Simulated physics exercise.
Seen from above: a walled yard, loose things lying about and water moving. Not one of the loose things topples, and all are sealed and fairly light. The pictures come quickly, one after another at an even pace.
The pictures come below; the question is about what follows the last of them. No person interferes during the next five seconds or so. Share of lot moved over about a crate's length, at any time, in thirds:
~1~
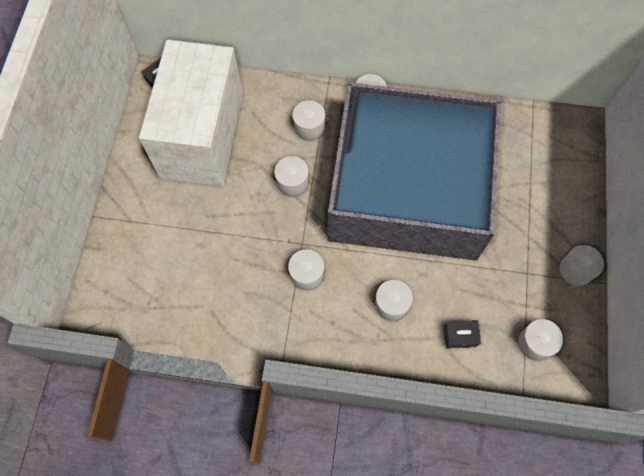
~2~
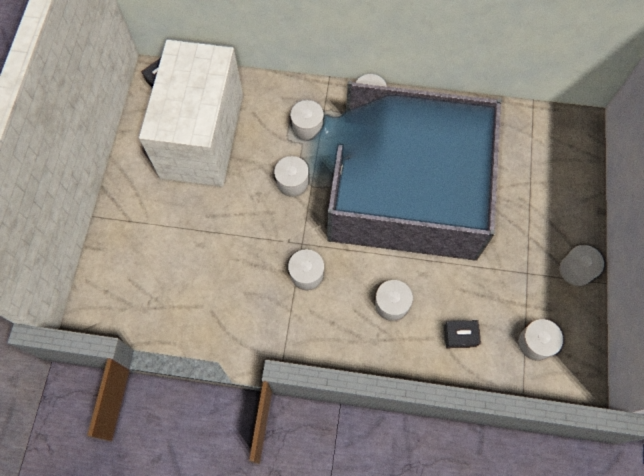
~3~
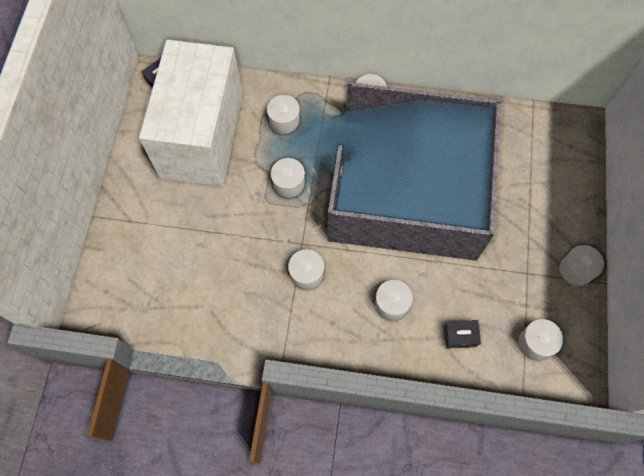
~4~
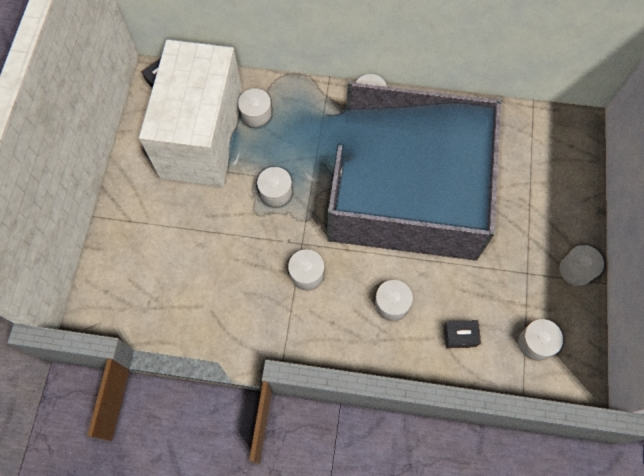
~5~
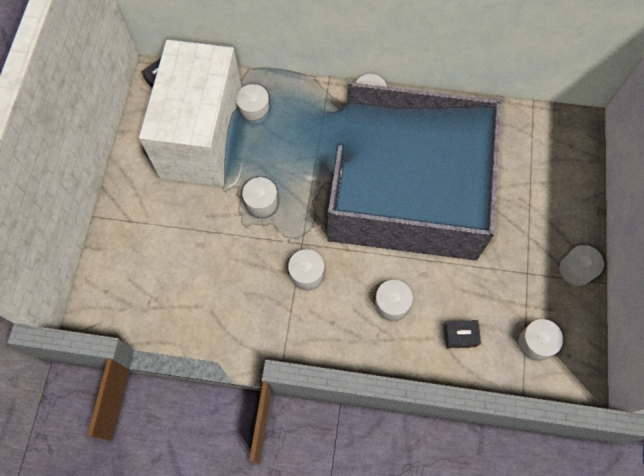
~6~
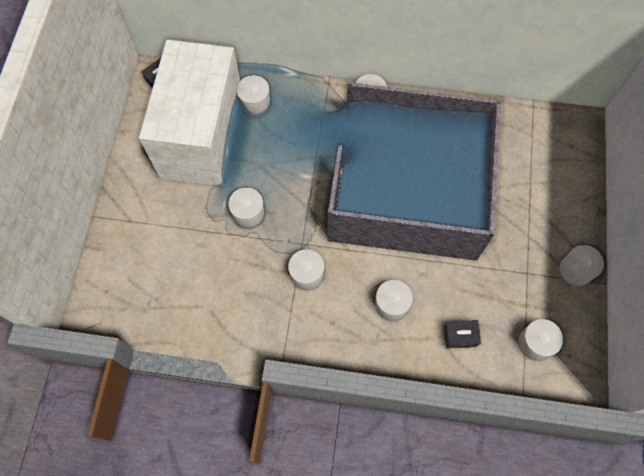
1/3 to 2/3.
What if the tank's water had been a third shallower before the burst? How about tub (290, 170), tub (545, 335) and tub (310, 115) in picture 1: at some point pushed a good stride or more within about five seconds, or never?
Taking each in turn, the answer is did it, came up short, did it.
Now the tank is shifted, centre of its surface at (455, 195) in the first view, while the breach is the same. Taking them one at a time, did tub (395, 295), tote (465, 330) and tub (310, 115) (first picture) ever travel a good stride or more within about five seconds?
Taking them in turn: Kept near its start; kept near its start; got sent well off.
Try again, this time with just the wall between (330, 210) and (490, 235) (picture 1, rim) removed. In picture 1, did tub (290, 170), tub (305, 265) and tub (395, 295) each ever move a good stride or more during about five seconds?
First under that mark, then beyond that mark, then beyond that mark.
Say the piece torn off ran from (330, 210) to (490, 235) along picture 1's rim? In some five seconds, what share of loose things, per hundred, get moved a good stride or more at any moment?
I'd guess close to 80 percent.
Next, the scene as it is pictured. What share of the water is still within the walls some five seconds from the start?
Roughly 84 percent.
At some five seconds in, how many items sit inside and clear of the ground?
By my reckoning the number comes out at 4.
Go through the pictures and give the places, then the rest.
The first picture shows a tub at (309, 114) rests on the ground; a tub at (292, 171), on the bottom; 0 of 10 have shifted.
The second picture shows a tub at (307, 114), on the bottom; a tub at (292, 171) rests on the ground; 0 of 10 have shifted.
The third picture shows a tub at (283, 109) rests on the ground, a stride from its start; a tub at (288, 173), on the bottom, close to its start; 2 of 10 have shifted.
The fourth picture shows a tub at (255, 102) rests on the ground, a stride from its start; a tub at (275, 182) rests on the ground, close to its start; 2 of 10 have shifted.
The fifth picture shows a tub at (252, 98) floats, a stride from its start; a tub at (260, 193), on the bottom, a stride from its start; 2 of 10 have shifted.
The sixth picture shows a tub at (253, 89) floats, a stride from its start; a tub at (246, 203), on the bottom, a stride from its start; 2 of 10 have shifted.
A moment on, 2 of 10 are well off their spots; 1 afloat.
Next, 3 of 10 are well off their spots; 1 afloat.
Later, 5 of 10 are well off their spots; 3 afloat.
In the end, 6 of 10 are well off their spots, and 6 have been at some point; 4 afloat.
